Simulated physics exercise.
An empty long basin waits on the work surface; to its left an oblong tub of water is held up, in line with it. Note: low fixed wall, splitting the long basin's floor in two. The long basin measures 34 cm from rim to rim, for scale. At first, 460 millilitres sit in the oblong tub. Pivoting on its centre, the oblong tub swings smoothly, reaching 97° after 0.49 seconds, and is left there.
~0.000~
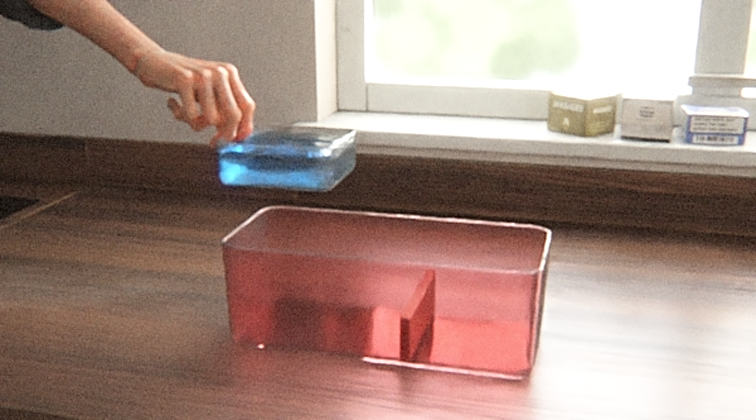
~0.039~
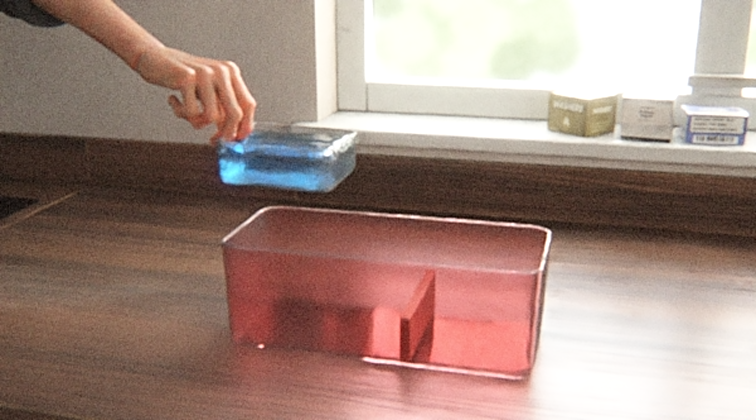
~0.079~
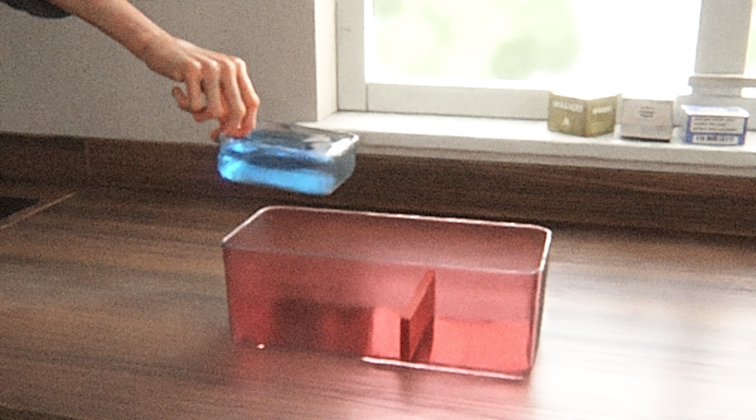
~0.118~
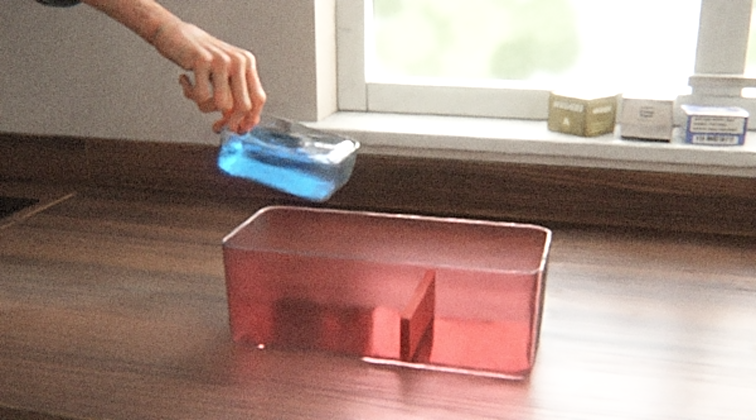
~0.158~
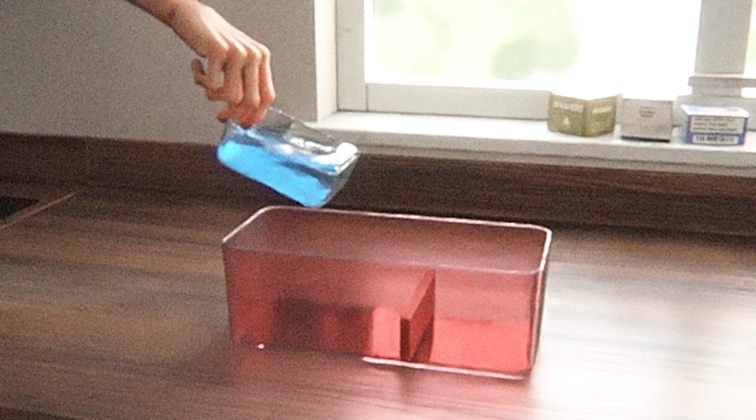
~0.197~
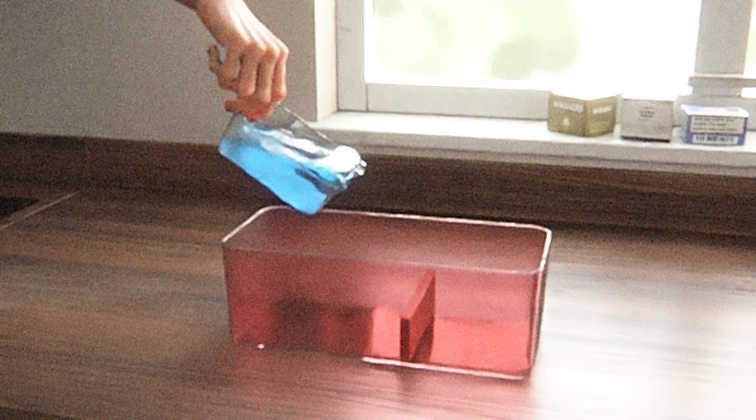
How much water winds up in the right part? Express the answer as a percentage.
About 4 per cent.
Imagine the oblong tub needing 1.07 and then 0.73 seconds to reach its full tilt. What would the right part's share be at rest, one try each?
Result: 0 per cent, then 0 per cent.
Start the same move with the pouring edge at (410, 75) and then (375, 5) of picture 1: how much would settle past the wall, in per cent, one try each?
80 and 70 %.
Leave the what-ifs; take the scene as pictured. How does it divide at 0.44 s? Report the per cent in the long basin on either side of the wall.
Roughly 74 sits left and 0 sits right.
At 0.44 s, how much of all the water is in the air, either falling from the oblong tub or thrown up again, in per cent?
Around 18 in a hundred.
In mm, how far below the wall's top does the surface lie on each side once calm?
Left about 34 mm, while the right is about 50 mm.
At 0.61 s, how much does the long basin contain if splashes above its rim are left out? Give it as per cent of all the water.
About 96 %.
Then, 0.44 s in, the tilt is 94° and 8 per cent is still to pour, 75 is left of the wall and 0 right of it.
Then, 0.61 s in, the tilt is 97° and 1 per cent is still to pour, 95 is left of the wall and 1 right of it.
Then, 0.79 s in, the tilt is 97° and 0 per cent is still to pour, 94 is left of the wall and 3 right of it.
Then, 0.99 s in, the tilt is 97° and 0 per cent is still to pour, 94 is left of the wall and 4 right of it.
Finally, 94 per cent lies left of the wall, 4 right of it and 2 outside.
